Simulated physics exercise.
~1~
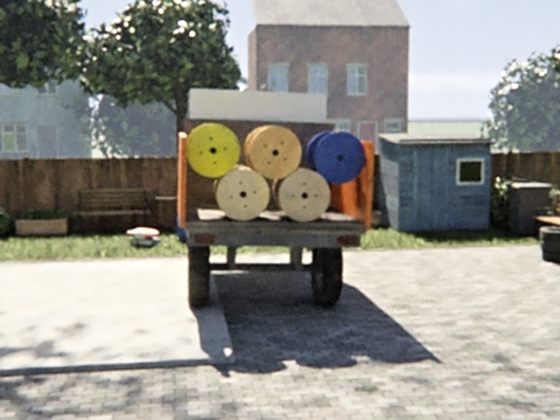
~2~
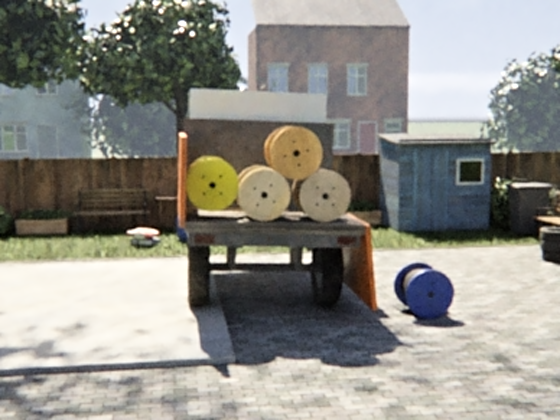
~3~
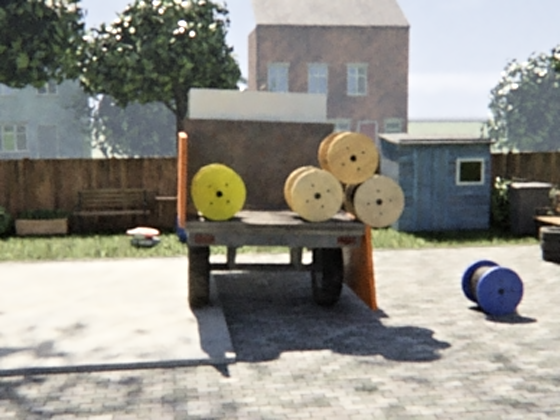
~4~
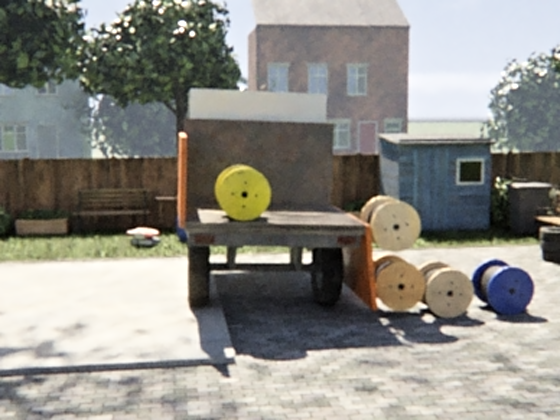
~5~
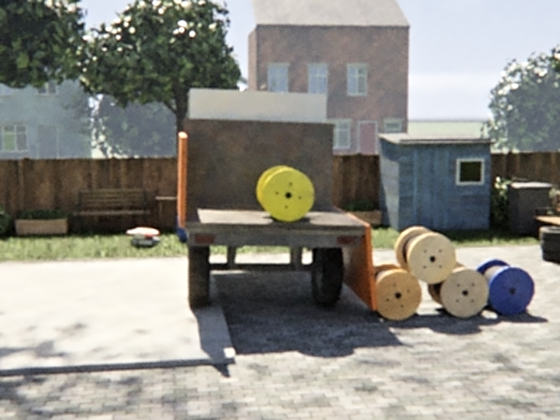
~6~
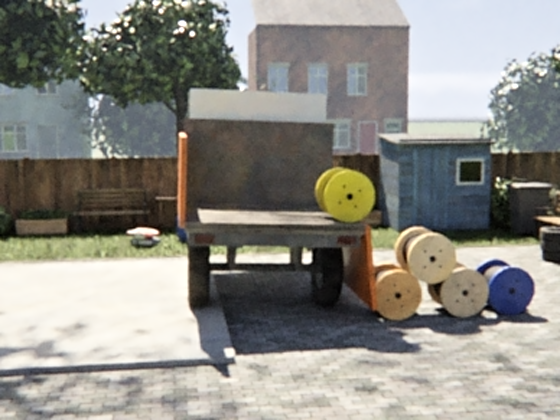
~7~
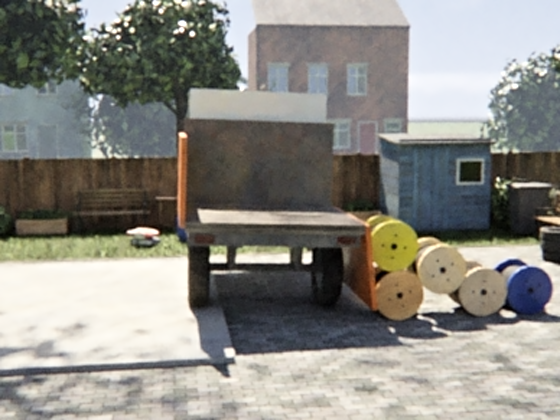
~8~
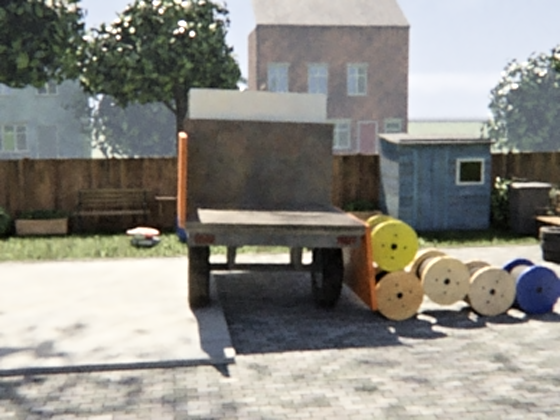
Five cable reels, one yellow, one blue and the others tan and orange-brown, sit stacked on the back of a flatbed lorry, seen from behind on a paved yard with a fence, a blue shed and a brick house beyond. The orange board on the right swings down, and the blue reel drops off and rolls away to the right. The paler reels follow over the same edge and gather beside the wheel. The yellow one rolls slowly across the deck alone, then tips off too. It ends resting on the heap beside the hanging board, the deck empty.
